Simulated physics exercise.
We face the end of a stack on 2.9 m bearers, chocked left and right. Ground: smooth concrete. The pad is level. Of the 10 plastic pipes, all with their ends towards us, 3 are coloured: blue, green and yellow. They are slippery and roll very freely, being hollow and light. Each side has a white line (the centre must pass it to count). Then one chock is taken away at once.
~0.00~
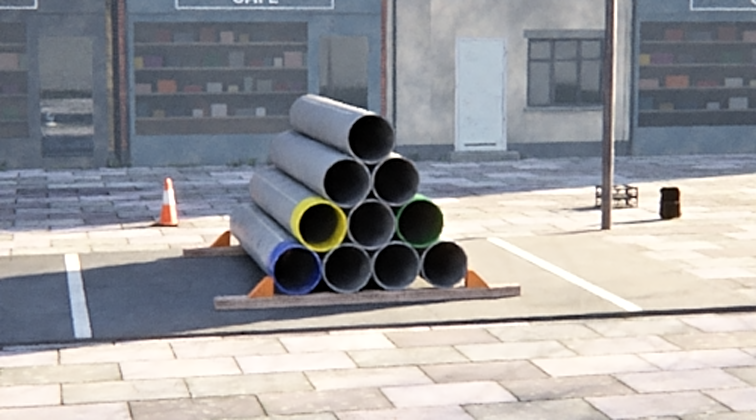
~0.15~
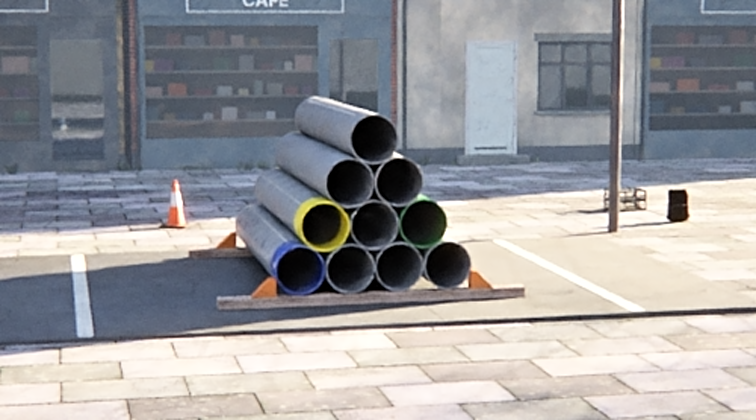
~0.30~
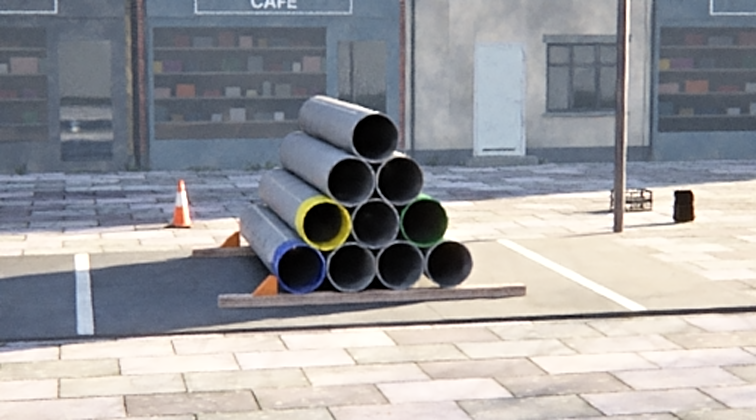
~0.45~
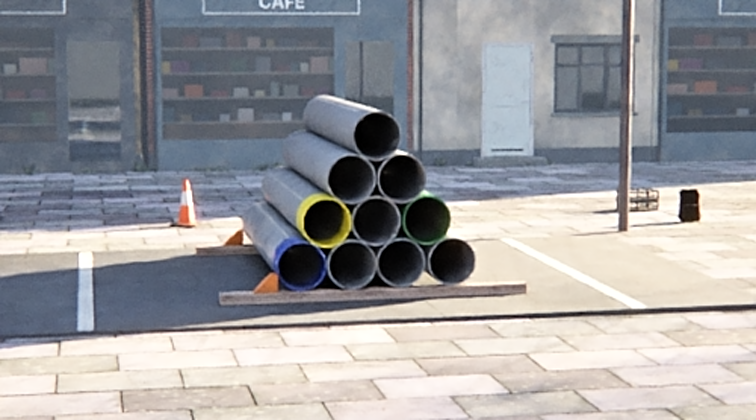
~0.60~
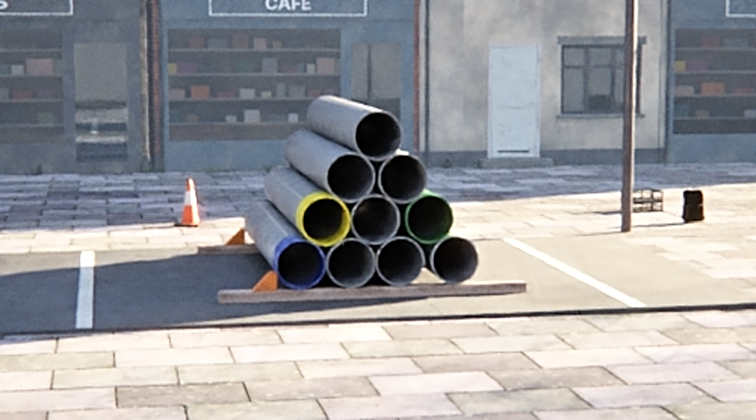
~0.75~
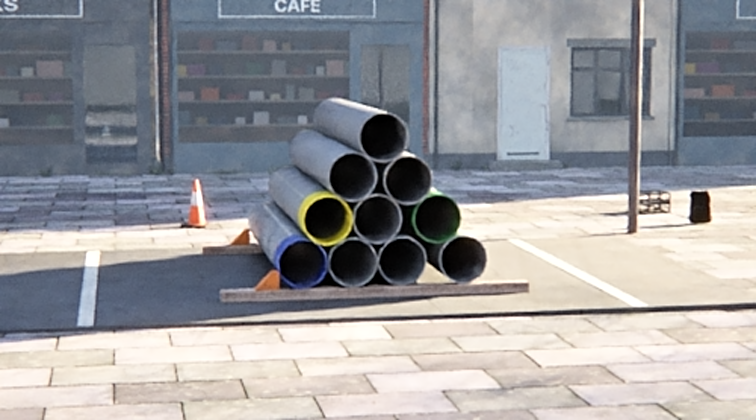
In the video, pipes with blue, yellow and green rims sit stacked beside a paved street; the right orange wedge disappears, then the bottom right pipe shifts slightly right, opening a small gap as the green-rimmed pipe above edges right.
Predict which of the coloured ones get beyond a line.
Blue keeps its middle inside the lines. Green gets beyond a line. Yellow does not cross a line.
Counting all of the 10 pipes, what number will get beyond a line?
4 of them.
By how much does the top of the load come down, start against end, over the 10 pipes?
About 80 cm.
Then, 1.6 s in, blue is on the bearers, 75 cm from the bearers' left end; green is on the bearers, 30 cm from the bearers' right end, rolling right; yellow is up on others, 100 cm from the bearers' left end; 0 over a line so far.
Then, 2.7 s in, green is off the bearers, 75 cm short of the right line, rolling right; still the same for blue, yellow; 1 over a line so far.
Then, 4.0 s in, green is past the right line; still the same for blue, yellow; 2 over a line so far.
In the end (8.2 s), blue is on the bearers, 75 cm from the bearers' left end; green is past the right line; yellow is up on others, 100 cm from the bearers' left end; 4 over a line so far.
